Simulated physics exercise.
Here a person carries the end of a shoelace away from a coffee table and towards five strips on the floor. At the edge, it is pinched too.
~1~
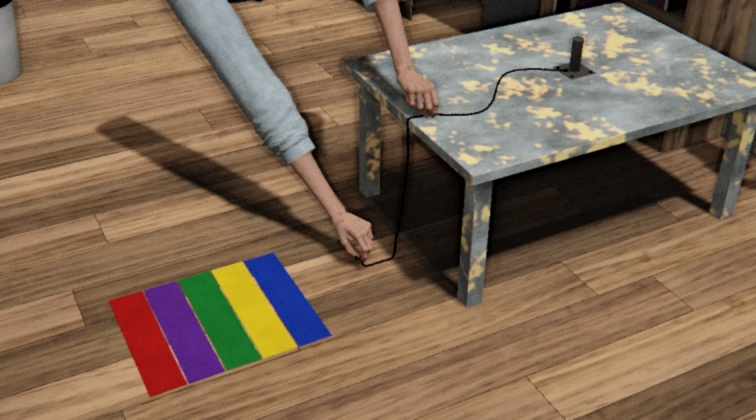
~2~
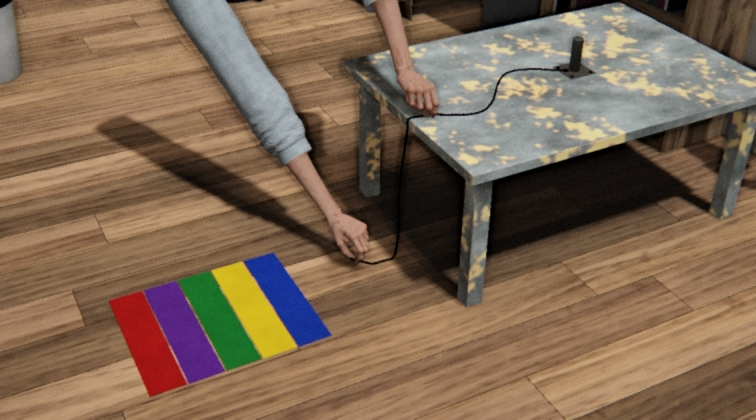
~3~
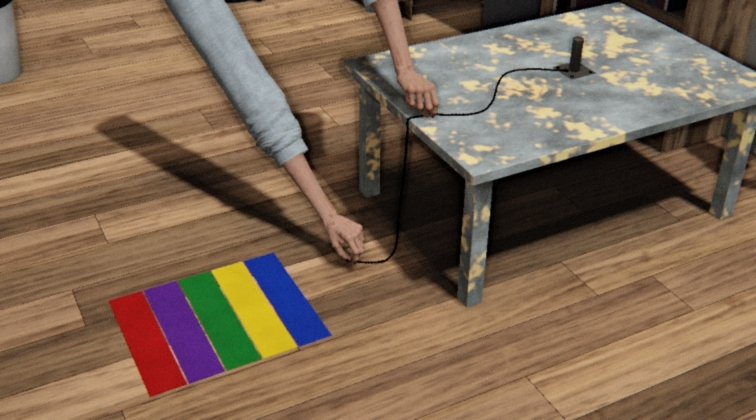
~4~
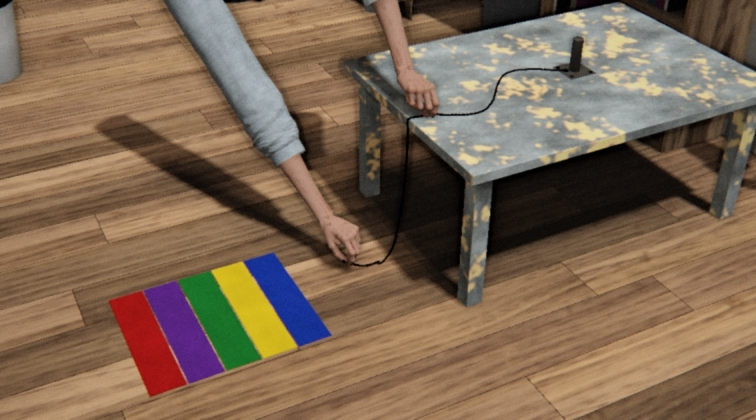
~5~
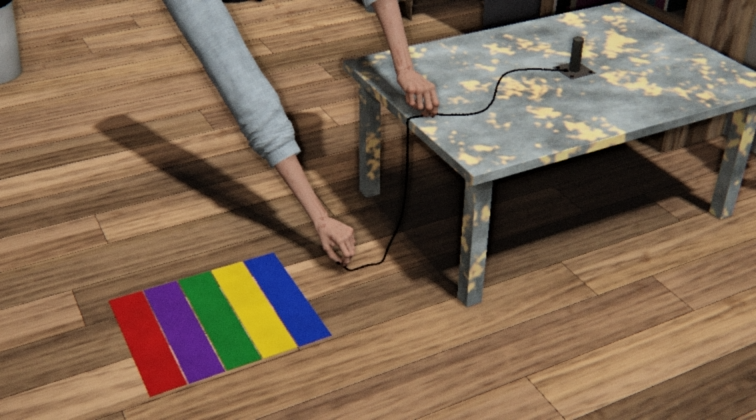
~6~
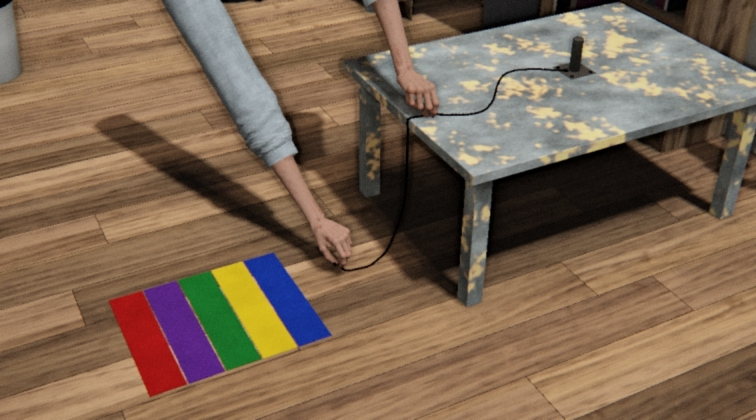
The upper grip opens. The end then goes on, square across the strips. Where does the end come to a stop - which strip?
On the green strip.
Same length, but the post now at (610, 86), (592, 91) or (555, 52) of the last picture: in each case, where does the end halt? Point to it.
Going by the last picture, roughly (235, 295), (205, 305) and (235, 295).
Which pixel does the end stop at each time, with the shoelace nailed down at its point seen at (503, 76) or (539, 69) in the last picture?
The two answers, in sequence: (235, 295) and (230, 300).
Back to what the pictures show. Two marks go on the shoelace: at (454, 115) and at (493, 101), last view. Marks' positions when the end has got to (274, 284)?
Approx. (424, 115); approx. (465, 99).
A little later, end near (273, 284); over blue.
Next, end near (239, 295); over yellow.
When it is tight, end near (218, 301); over green. It gets as far as the green strip.
